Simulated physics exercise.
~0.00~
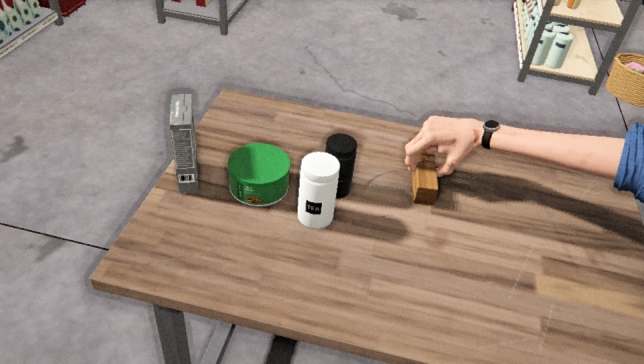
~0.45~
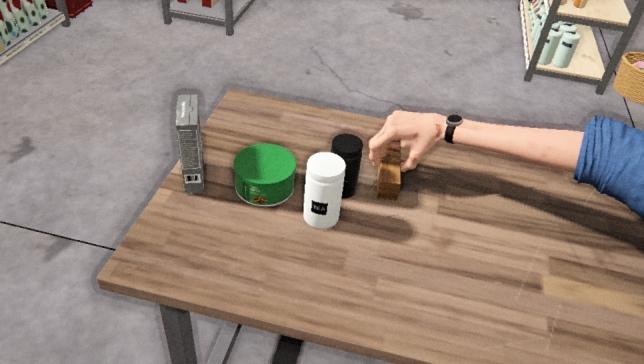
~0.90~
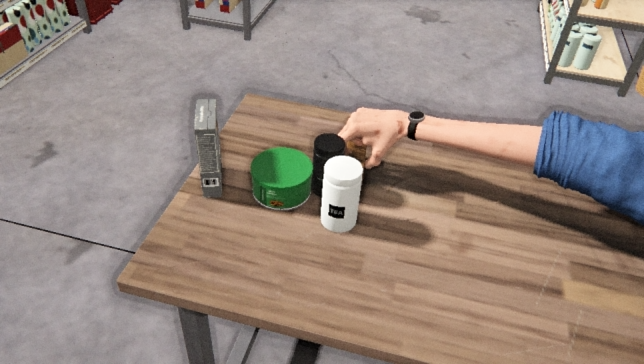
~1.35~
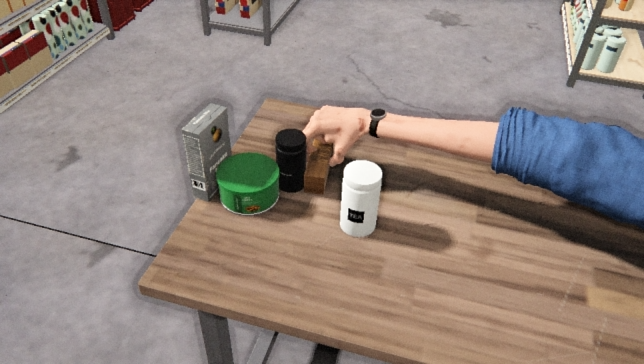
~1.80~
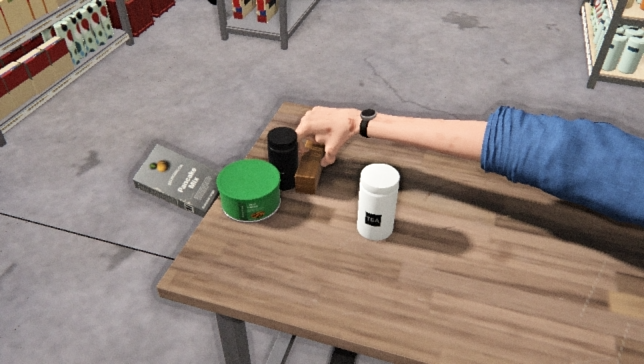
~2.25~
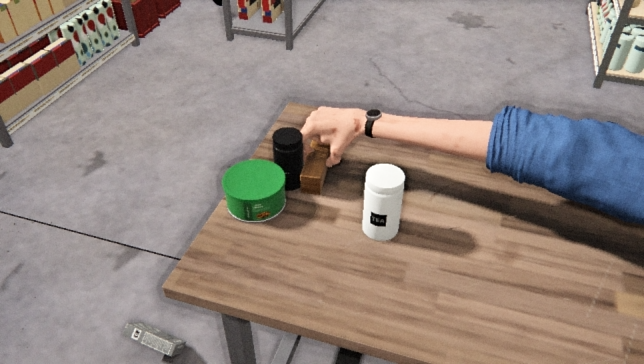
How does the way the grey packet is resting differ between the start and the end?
At the start the grey packet stands upright on the table, and at the end it lies on its side on the floor.
